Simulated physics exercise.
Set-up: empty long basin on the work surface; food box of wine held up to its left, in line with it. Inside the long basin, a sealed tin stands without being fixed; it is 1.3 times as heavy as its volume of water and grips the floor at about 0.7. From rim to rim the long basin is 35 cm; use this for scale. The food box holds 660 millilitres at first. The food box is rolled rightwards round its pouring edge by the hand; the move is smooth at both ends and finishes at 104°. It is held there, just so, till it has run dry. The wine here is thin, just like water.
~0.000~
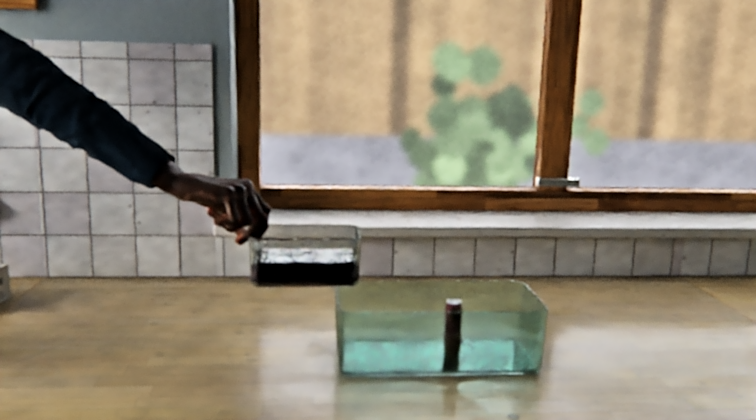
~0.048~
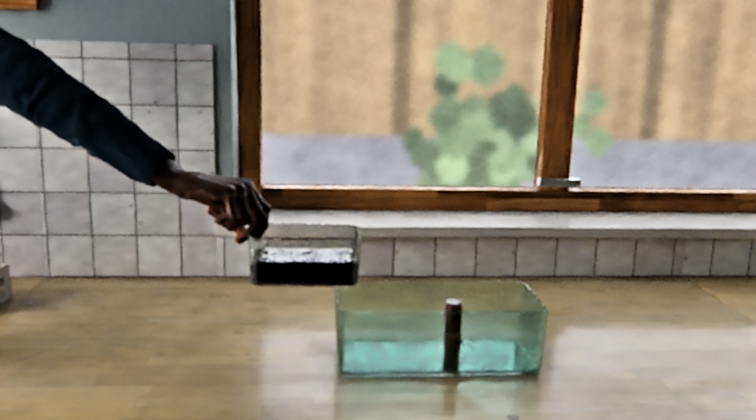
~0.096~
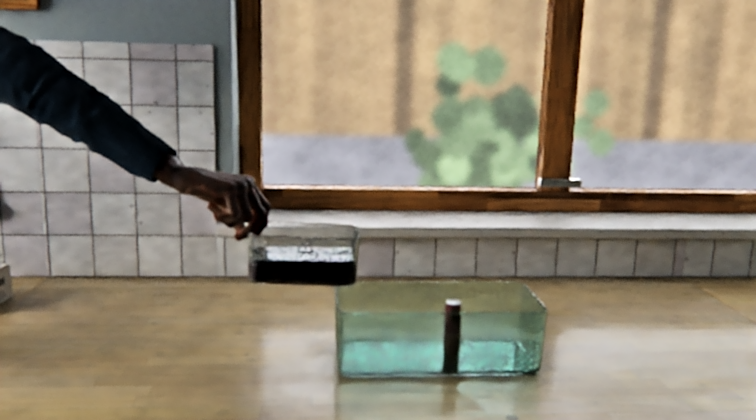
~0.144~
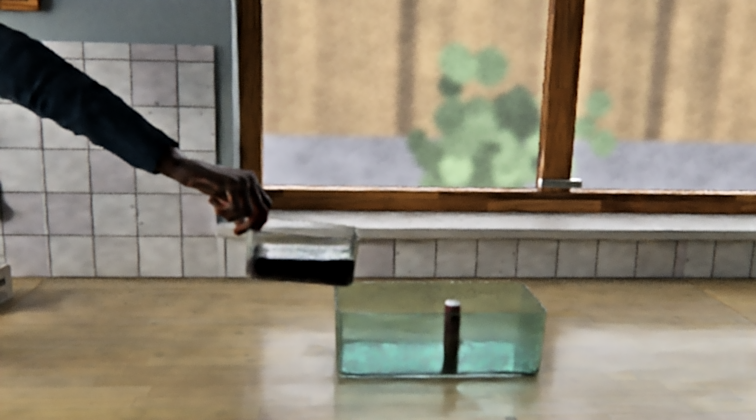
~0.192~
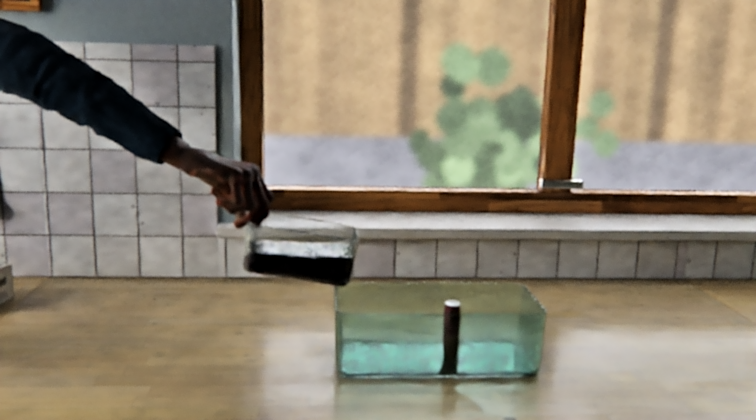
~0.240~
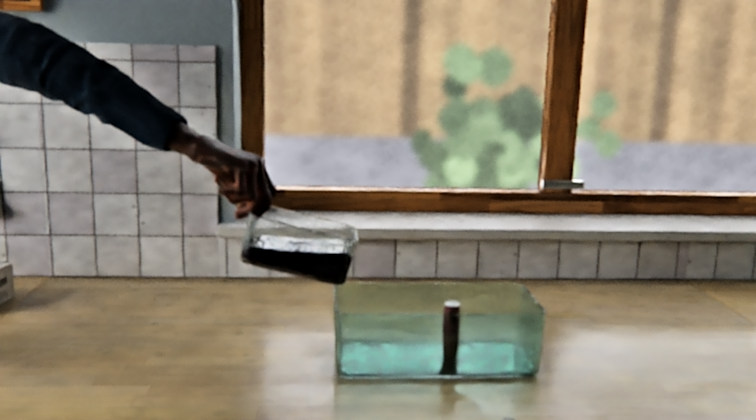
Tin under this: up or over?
You'll see it resist.
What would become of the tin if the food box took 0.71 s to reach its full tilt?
Outcome - the tin comes down.
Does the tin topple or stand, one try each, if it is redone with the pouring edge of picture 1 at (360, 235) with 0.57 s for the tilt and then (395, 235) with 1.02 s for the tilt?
The tin overturns the first time and stays vertical the second time.
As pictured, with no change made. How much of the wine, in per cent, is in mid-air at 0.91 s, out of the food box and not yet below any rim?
Around 16 percent of the liquid.
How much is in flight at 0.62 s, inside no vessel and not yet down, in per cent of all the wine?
Some 36 per cent, I reckon.
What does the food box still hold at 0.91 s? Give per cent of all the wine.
I reckon near 14 per cent still sits there.
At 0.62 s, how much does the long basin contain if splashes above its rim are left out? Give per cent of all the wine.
Fraction in basin: Approx. 2%.
Then, 0.62 s in, the tilt is 70° and 62 per cent is still to pour; the tin stands where it began.
Then, 0.91 s in, the tilt is 101° and 15 per cent is still to pour; the tin stands where it began.
Then, 1.20 s in, the tilt is 104° and 0 per cent is still to pour; the tin stands where it began.
Then, 1.52 s in, the tilt is 104° and 0 per cent is still to pour; the tin stands where it began.
Finally, the tin stands where it began.
